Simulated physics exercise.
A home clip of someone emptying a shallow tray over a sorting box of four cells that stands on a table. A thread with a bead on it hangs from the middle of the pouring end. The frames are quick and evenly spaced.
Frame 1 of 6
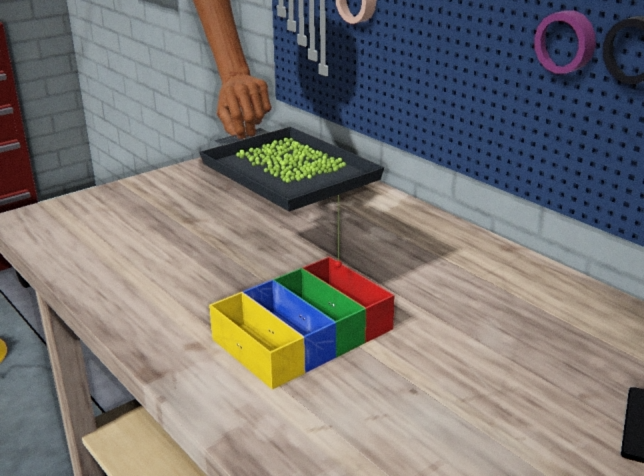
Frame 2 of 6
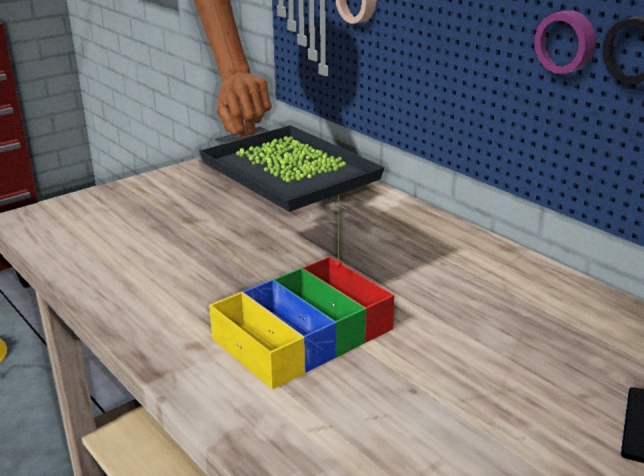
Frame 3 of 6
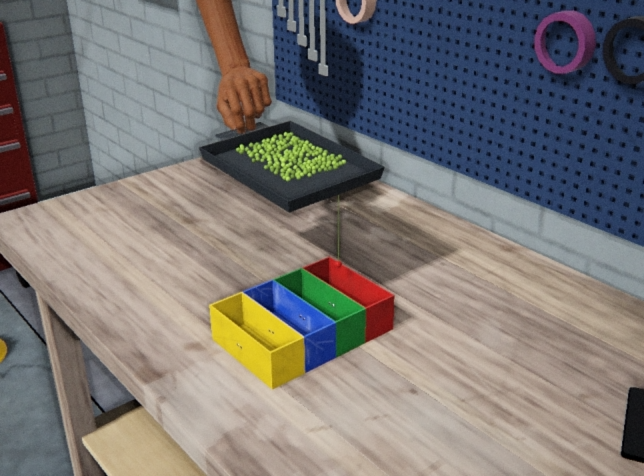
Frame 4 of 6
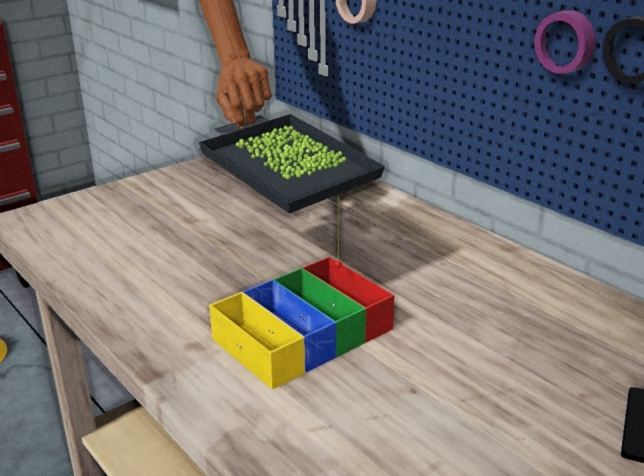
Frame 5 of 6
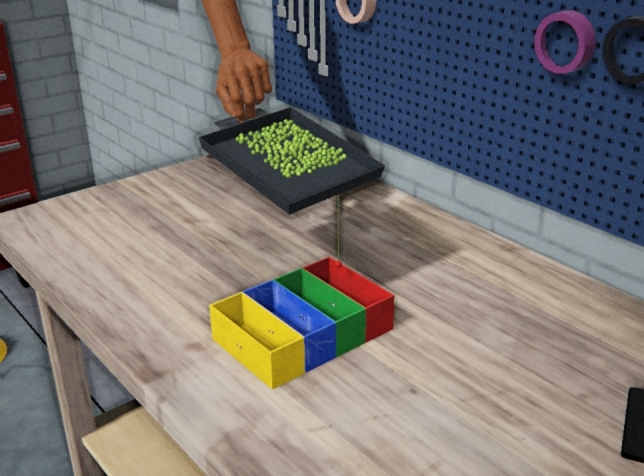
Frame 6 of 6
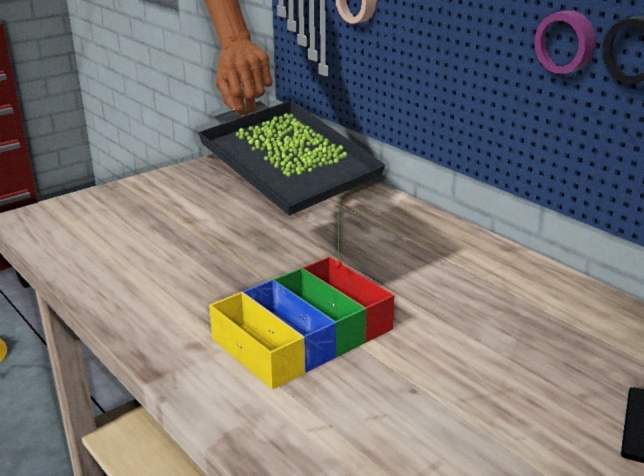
A dark shallow tray of green peas, held by a hand reaching from above, stays level at first, then tilts slightly, its far side rising and its near left corner lowest. Below it on a wooden workbench, seen from above at an angle, sits a box with yellow, blue, green and red cells. A blue pegboard lines the wall behind, and the camera and peas stay put.
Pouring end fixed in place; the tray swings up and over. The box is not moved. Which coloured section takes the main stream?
The green section takes it.
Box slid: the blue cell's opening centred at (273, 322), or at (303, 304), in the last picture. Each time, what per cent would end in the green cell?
Close to 80 in a hundred, then close to 20 in a hundred.
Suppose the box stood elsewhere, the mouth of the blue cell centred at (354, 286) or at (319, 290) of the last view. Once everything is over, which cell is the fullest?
Position one: The yellow one. Position two: The yellow cell.
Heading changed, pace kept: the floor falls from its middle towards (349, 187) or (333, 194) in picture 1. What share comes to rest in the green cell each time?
Shares: 0 %, then 20 %.
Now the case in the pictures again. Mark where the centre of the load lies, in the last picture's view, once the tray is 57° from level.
Somewhere about (309, 194).
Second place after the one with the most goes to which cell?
Second place goes to that blue cell.
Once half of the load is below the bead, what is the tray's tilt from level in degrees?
Angle: Approx. 100 degrees.
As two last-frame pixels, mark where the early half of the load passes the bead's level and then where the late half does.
It goes through near (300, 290) first, then near (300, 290).
Shortly afterwards, tray tipped steeply; all but a few on the tray; only a few in the blue cell.
Next, tray tipped right over; near half on the tray; a little in the green cell; a little in the blue cell; only a few in the red cell; near a quarter falling or outside the box.
Some moments later, tray tipped past a quarter turn; near half in the green cell; near half in the blue cell; only a few in the red cell; only a few in the yellow cell.
In the end, tray tipped past a quarter turn; near half in the green cell; near half in the blue cell; only a few in the red cell; only a few in the yellow cell.
